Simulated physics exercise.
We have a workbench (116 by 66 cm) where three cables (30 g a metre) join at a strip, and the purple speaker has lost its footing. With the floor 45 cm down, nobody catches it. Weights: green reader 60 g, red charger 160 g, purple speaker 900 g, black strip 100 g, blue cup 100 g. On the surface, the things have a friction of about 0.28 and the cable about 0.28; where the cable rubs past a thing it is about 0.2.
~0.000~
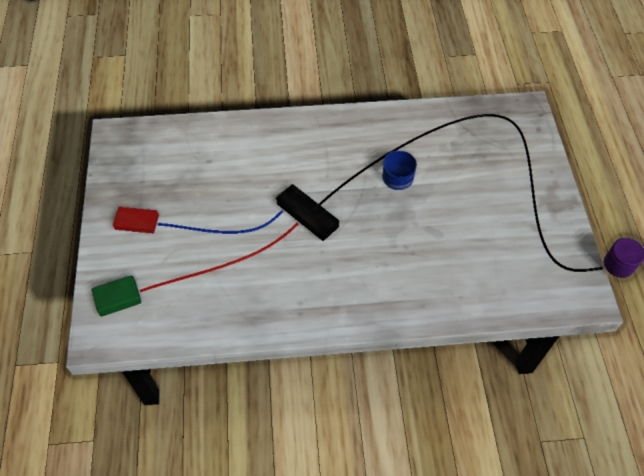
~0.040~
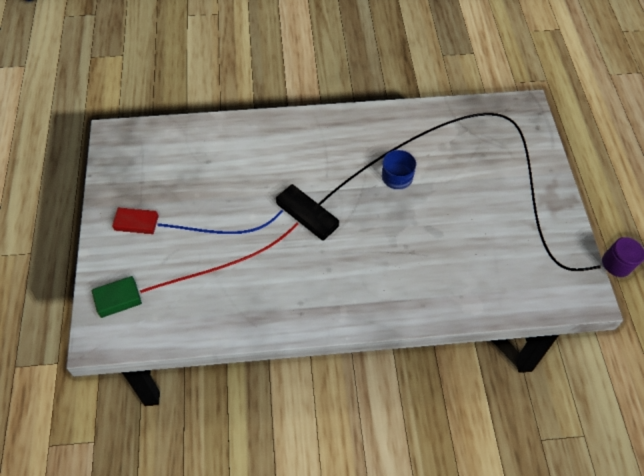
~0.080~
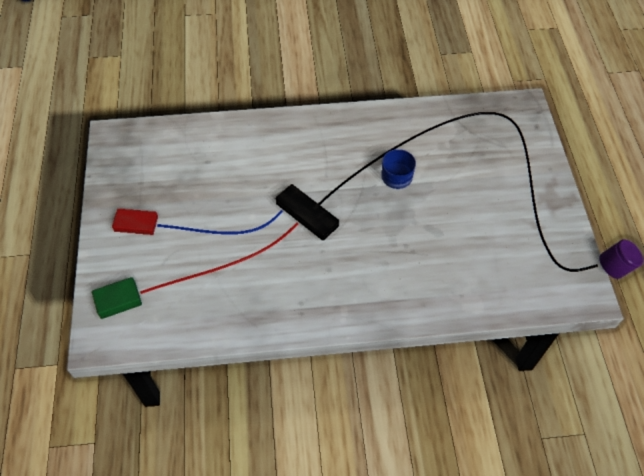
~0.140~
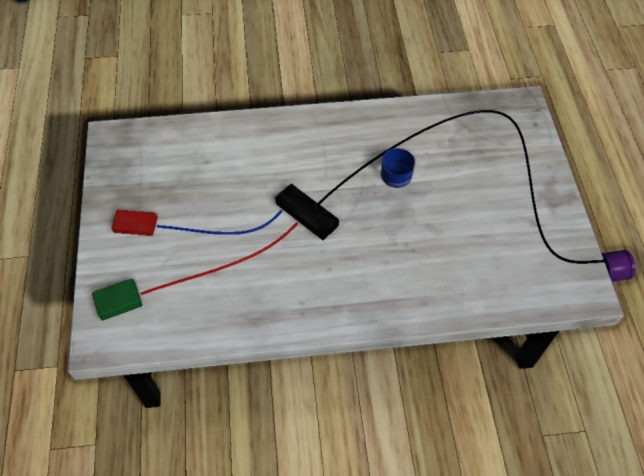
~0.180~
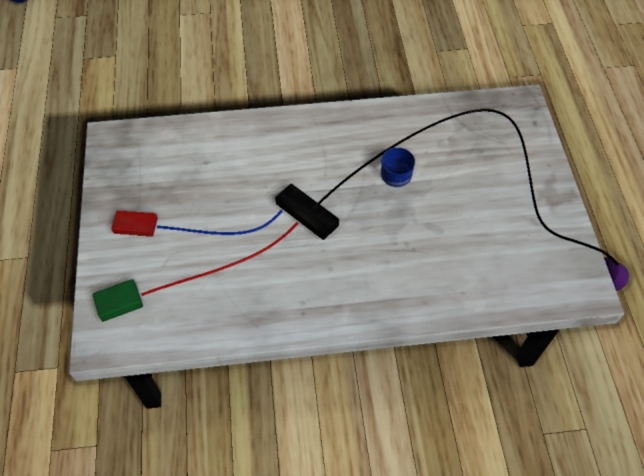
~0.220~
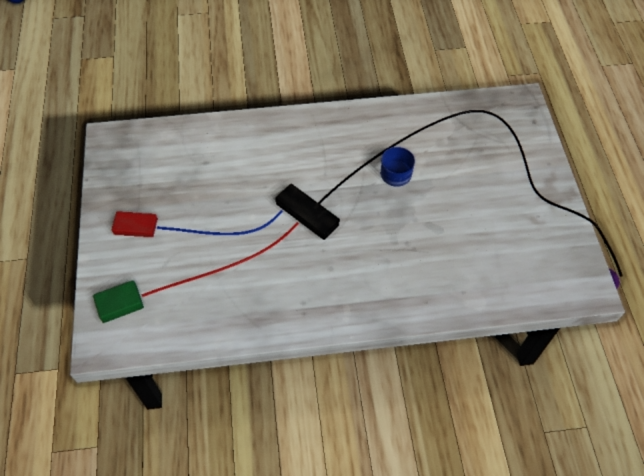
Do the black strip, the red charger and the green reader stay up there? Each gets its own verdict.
The black strip is left on top, the red charger is left on top, the green reader is left on top.
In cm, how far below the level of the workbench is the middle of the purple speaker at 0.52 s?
40 cm or so.
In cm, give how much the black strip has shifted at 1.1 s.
I'd estimate roughly 4 cm.
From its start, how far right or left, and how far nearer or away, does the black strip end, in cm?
Approx. 3 cm rightwards, 3 cm more distant.
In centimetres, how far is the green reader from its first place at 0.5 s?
It has shifted some 12 centimetres from where it began.
At 0.5 s, the strip's end of the black cable at (329, 194); green reader 13 cm off its start, black strip 4 cm off its start, red charger 3 cm off its start.
At 0.8 s, the strip's end of the black cable at (330, 195); green reader 17 cm off its start, black strip 4 cm off its start, red charger 3 cm off its start.
At 1.1 s, the strip's end of the black cable at (330, 195); green reader 17 cm off its start at (192, 267), black strip 4 cm off its start at (319, 195), red charger 3 cm off its start at (148, 218).
At 1.4 s, the strip's end of the black cable at (330, 195); green reader 17 cm off its start, black strip 4 cm off its start, red charger 3 cm off its start.
At 2.6 s, the strip's end of the black cable at (330, 195); green reader 17 cm off its start at (192, 267), black strip 4 cm off its start at (319, 195), red charger 3 cm off its start at (148, 218), blue cup over the edge.
